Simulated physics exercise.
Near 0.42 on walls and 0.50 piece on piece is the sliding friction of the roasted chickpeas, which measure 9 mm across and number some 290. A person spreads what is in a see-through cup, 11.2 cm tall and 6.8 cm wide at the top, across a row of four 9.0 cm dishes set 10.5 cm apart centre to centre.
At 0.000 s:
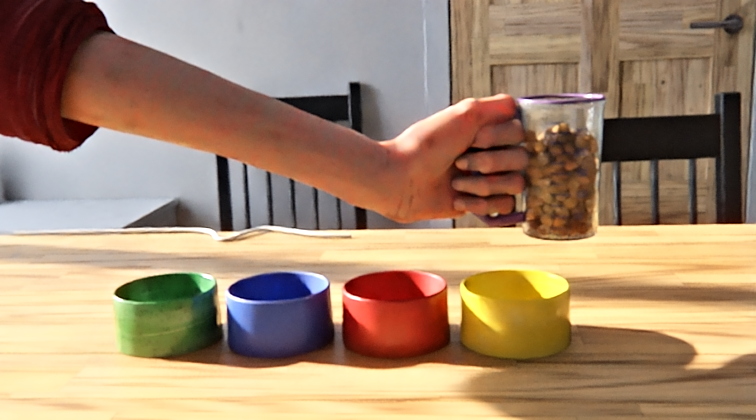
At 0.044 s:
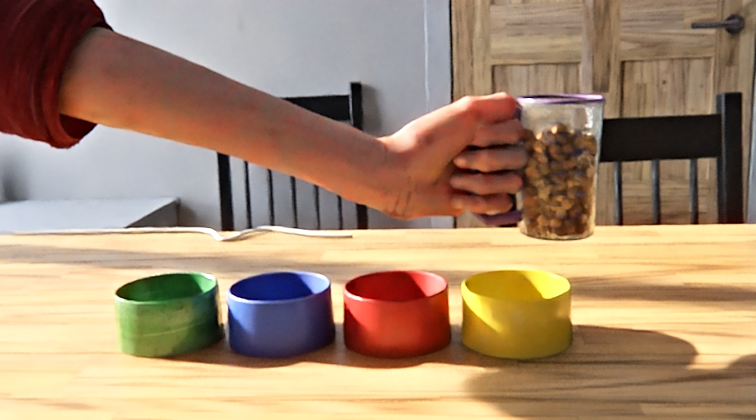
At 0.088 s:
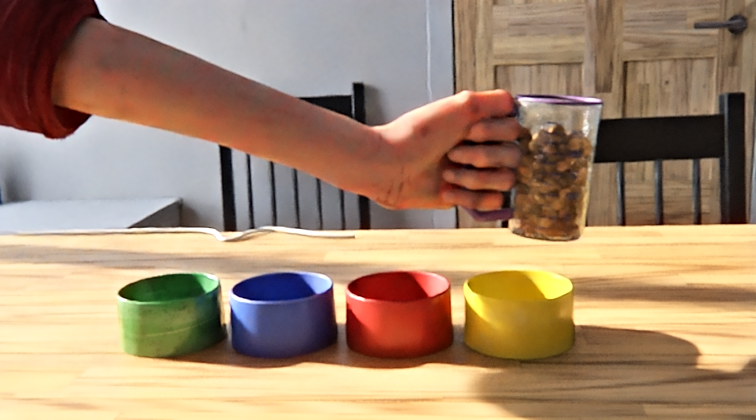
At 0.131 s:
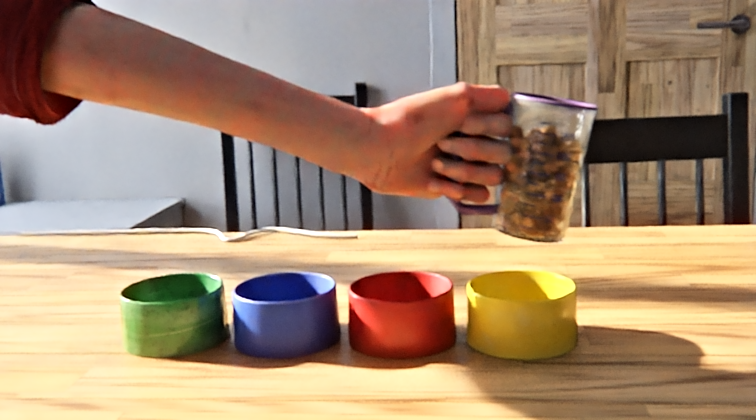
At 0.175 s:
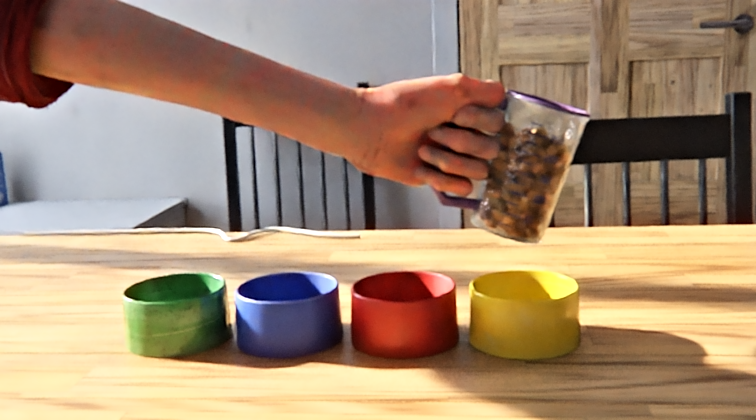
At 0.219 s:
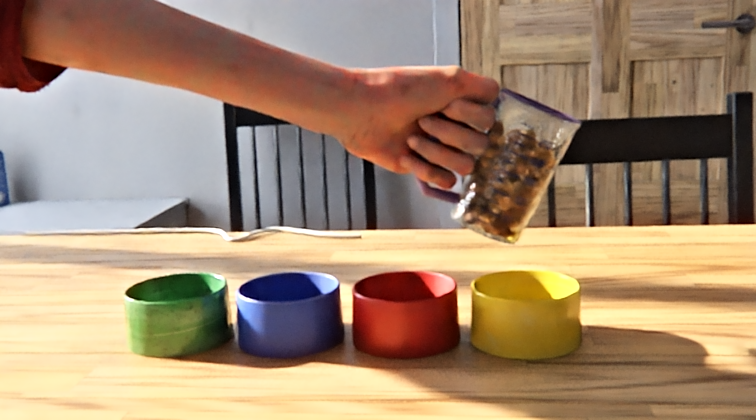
A hand moves a clear cup of brown pieces left, tilting it above four colourful dishes.
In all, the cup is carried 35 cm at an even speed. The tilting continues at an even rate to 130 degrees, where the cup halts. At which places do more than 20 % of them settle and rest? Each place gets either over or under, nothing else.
Result: Red: It should not get past the one-in-five mark; blue: It should get past the one-in-five mark; green: It should not get past the one-in-five mark; yellow: It should not get past the one-in-five mark; counter: It should not get past the one-in-five mark.
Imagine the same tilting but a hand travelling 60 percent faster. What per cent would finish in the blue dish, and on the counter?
In that case: Blue 70, and counter 30.
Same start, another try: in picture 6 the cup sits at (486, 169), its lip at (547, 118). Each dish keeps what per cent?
It'd finish with red at 0, blue at 70, green at 0 and yellow at 0.
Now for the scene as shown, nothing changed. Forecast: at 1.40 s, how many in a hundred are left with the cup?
0 %.
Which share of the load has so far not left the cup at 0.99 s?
Roughly 40 per cent.
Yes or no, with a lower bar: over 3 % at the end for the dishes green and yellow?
Green: False, yellow: False.
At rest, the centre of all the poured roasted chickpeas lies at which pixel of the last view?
In the last view, approximately (298, 319).
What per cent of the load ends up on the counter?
10 %.
Then, at 0.68 s, tilt 99 degrees; cup holds 100 %.
After 0.99 s, tilt 130 degrees; cup holds 40 %, red 10 %, blue 35 %.
After 1.40 s, tilt 130 degrees; cup holds 0 %, red 10 %, blue 80 %.
At rest (1.7 s), red 10 %, blue 80 %, green 0 %, yellow 0 %, counter 10 %.
